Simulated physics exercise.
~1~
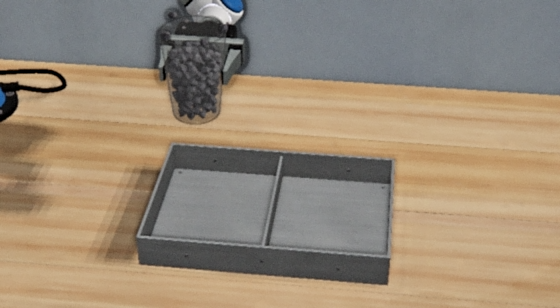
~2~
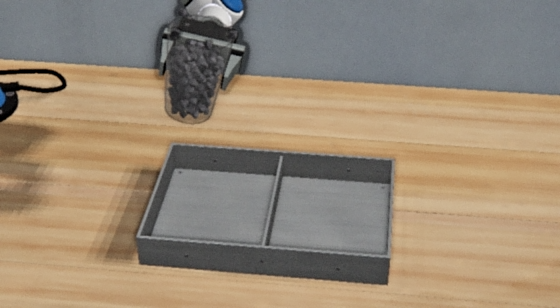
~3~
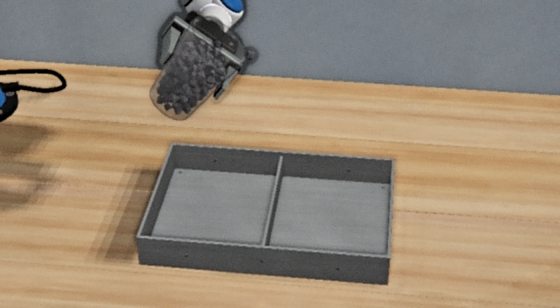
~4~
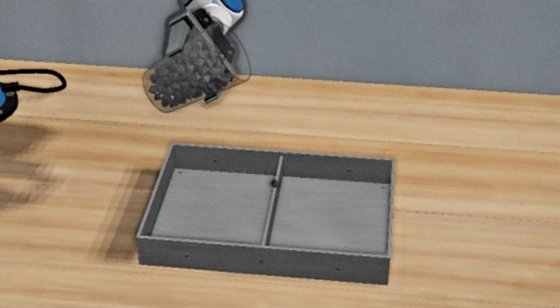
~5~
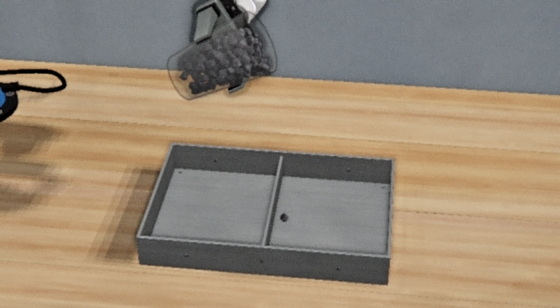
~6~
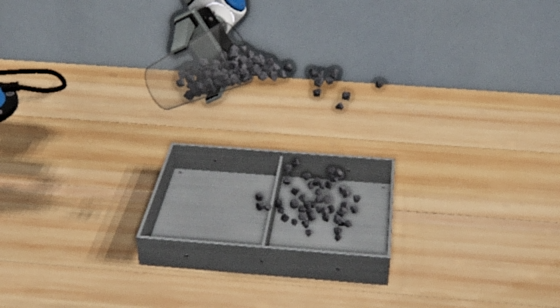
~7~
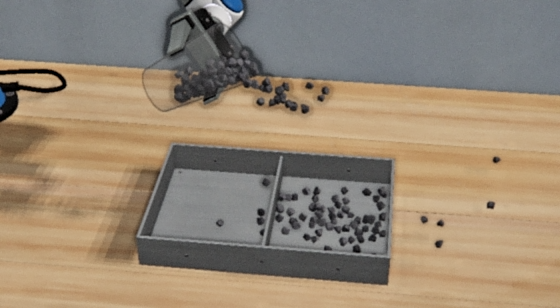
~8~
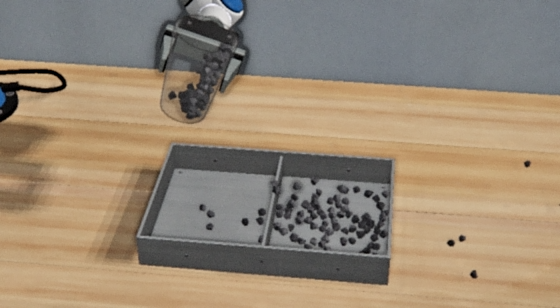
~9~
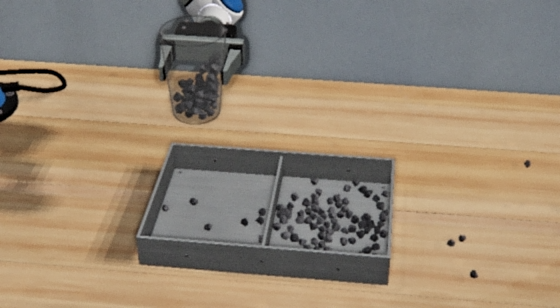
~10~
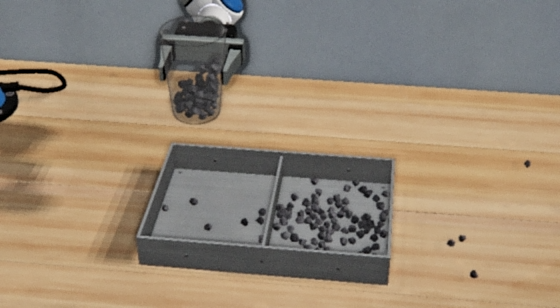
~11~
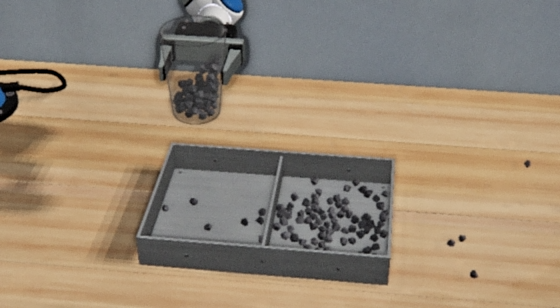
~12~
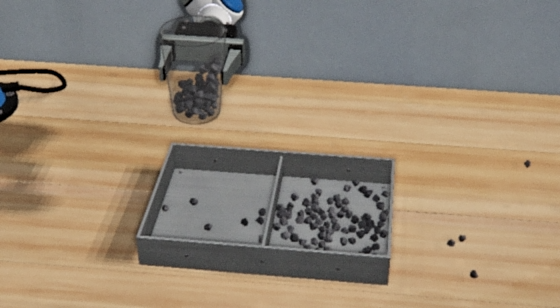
On a light wooden table before a grey-blue wall, seen from above at an angle, a grey tray split by a cross wall sits beneath a clear beaker of dark pebbles held by a robot gripper. The beaker tilts over, and a first pebble drops by the divider into the right part. Then a stream of pebbles spills out to the right, scattering mostly across the right part, while a few land in the left and some skip onto the table. The gripper turns the beaker upright again, still partly filled, and everything rests.
